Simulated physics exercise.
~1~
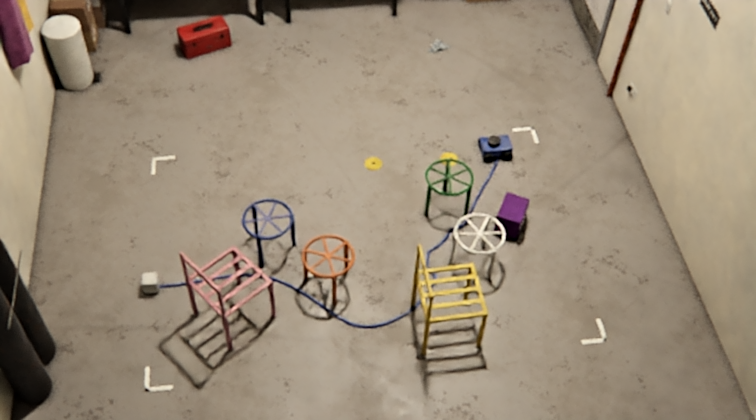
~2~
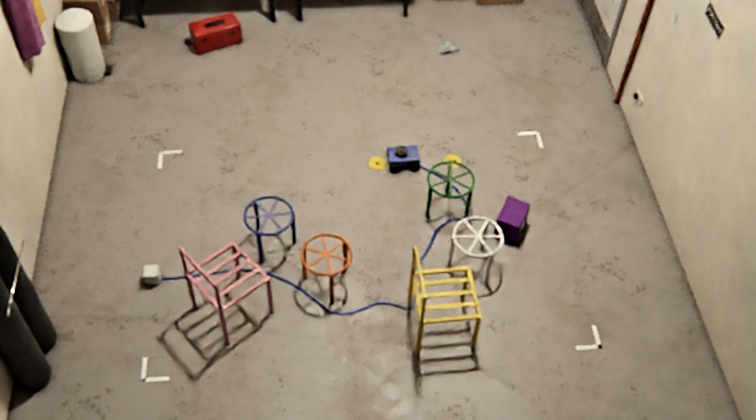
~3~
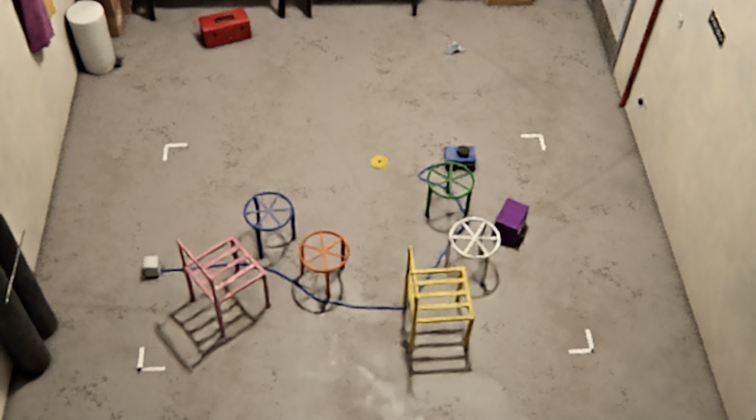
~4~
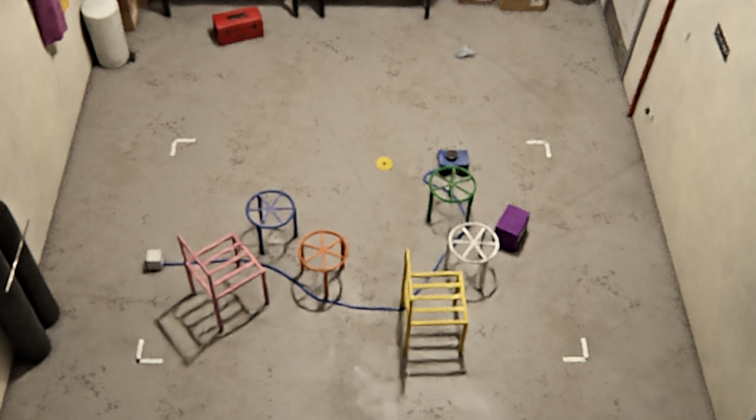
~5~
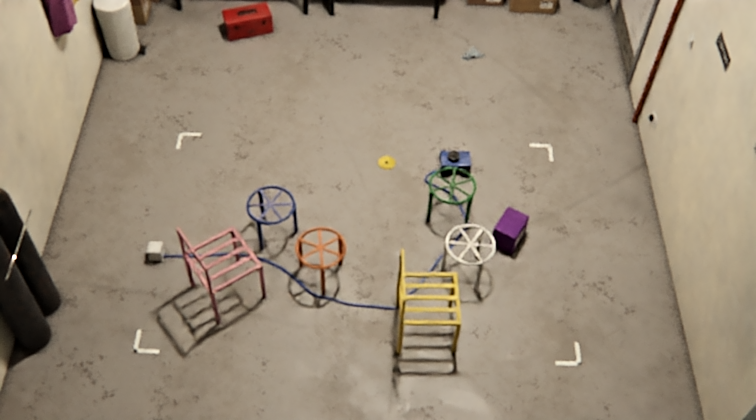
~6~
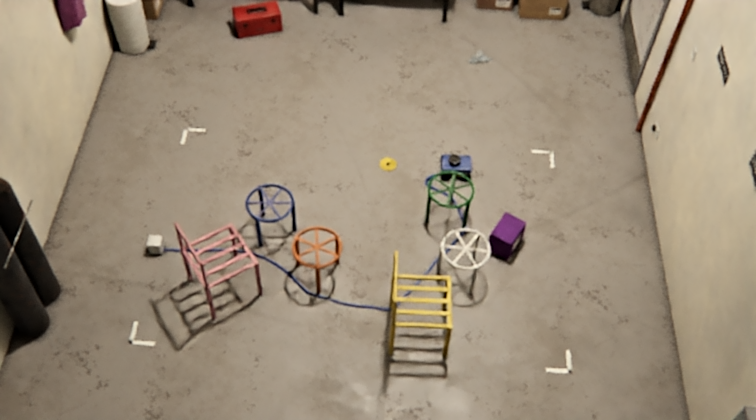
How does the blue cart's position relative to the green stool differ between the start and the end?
At the start the cart is behind the green stool and off to its right. At the end it is further left, almost directly behind the stool.
